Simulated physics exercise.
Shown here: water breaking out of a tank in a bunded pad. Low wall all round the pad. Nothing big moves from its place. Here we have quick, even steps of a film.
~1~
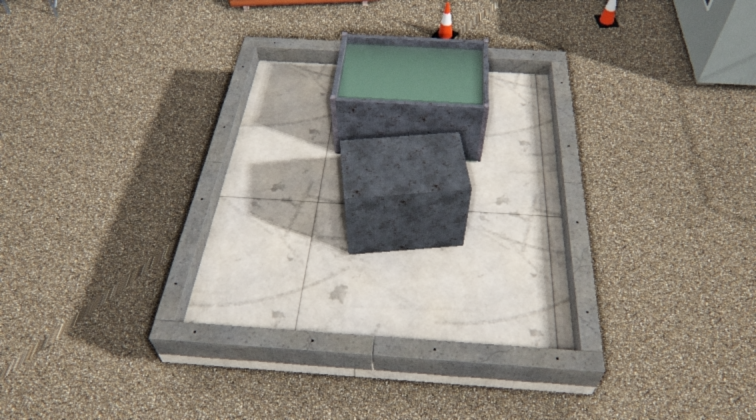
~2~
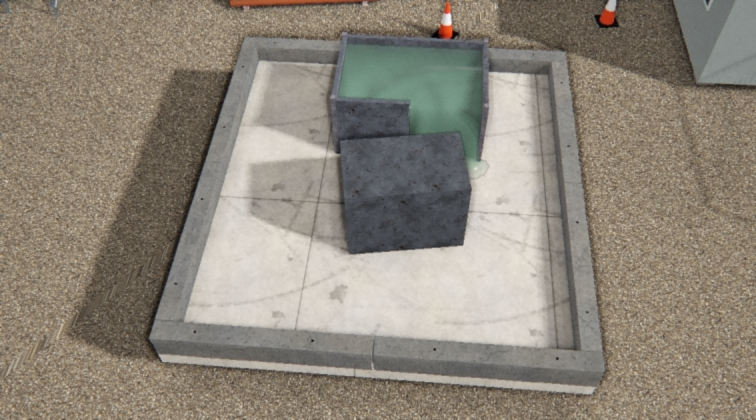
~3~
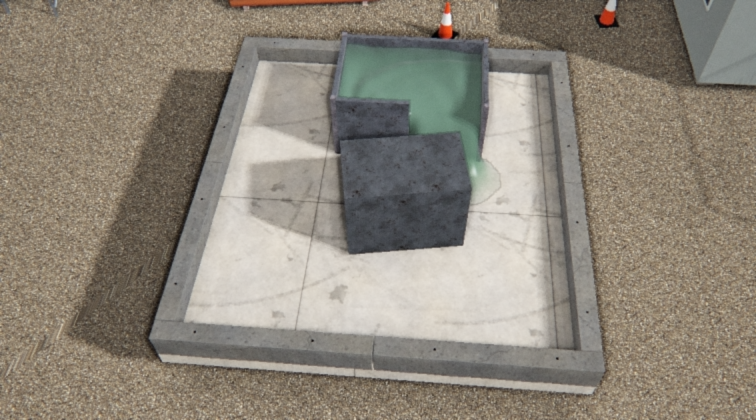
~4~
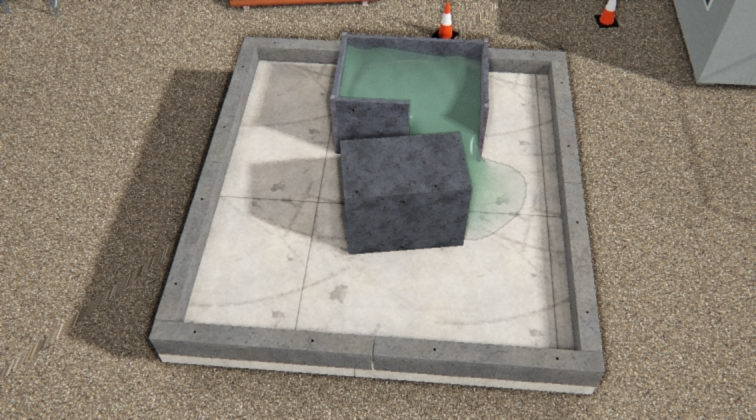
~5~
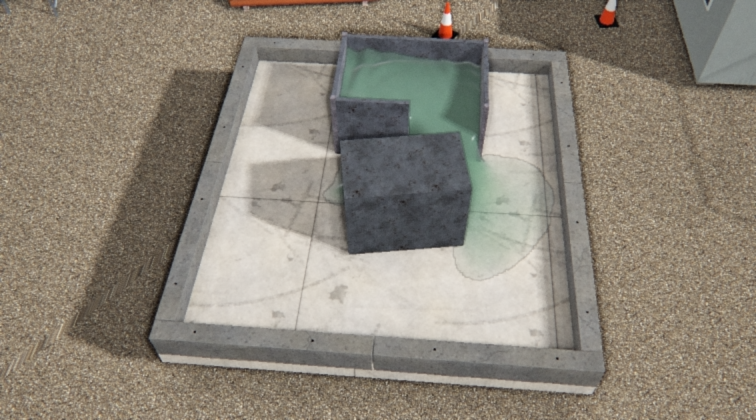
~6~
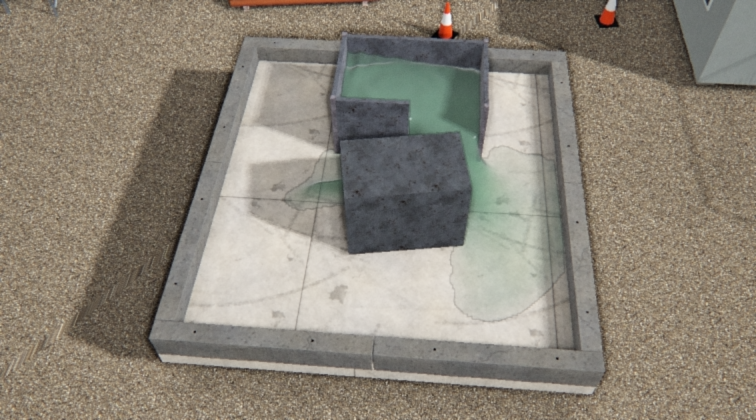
On a square concrete pad with a low wall all round, an open tank of green water stands full and still behind a dark block. Part of the tank's front opens on the right, and water pours out past the block's right side, spreading toward the viewer, then also emerging on the left.
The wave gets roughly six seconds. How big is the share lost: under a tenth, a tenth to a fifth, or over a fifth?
The loss stays short of a tenth.
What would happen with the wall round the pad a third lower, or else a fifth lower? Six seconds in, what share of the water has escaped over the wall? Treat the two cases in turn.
About 18 and 12 per cent.
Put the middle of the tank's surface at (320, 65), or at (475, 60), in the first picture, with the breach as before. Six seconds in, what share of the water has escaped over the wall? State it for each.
First try: Around 4 %; second try: Around 14 %.
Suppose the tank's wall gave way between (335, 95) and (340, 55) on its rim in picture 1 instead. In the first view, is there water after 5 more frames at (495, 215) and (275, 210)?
First point bare, second point swamped.
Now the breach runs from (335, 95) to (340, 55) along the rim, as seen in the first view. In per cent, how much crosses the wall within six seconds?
My estimate is near 14 percent.
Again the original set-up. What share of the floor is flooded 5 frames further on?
That should be about 50 %.
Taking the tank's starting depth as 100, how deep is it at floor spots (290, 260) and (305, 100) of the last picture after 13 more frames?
I'd say around 0 and 0 in a hundred.
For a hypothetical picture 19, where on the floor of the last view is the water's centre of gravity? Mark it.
The water centres close to (400, 185).
A moment on, water covers 30 % of the floor; the low wall has let 0 % over.
Next, water covers 40 % of the floor; the low wall has let 0 % over.
Then, water covers 65 % of the floor; the low wall has let 5 % over.
Later, water covers 80 % of the floor; the low wall has let 6 % over.
In the end, water covers 80 % of the floor; the low wall has let 6 % over.
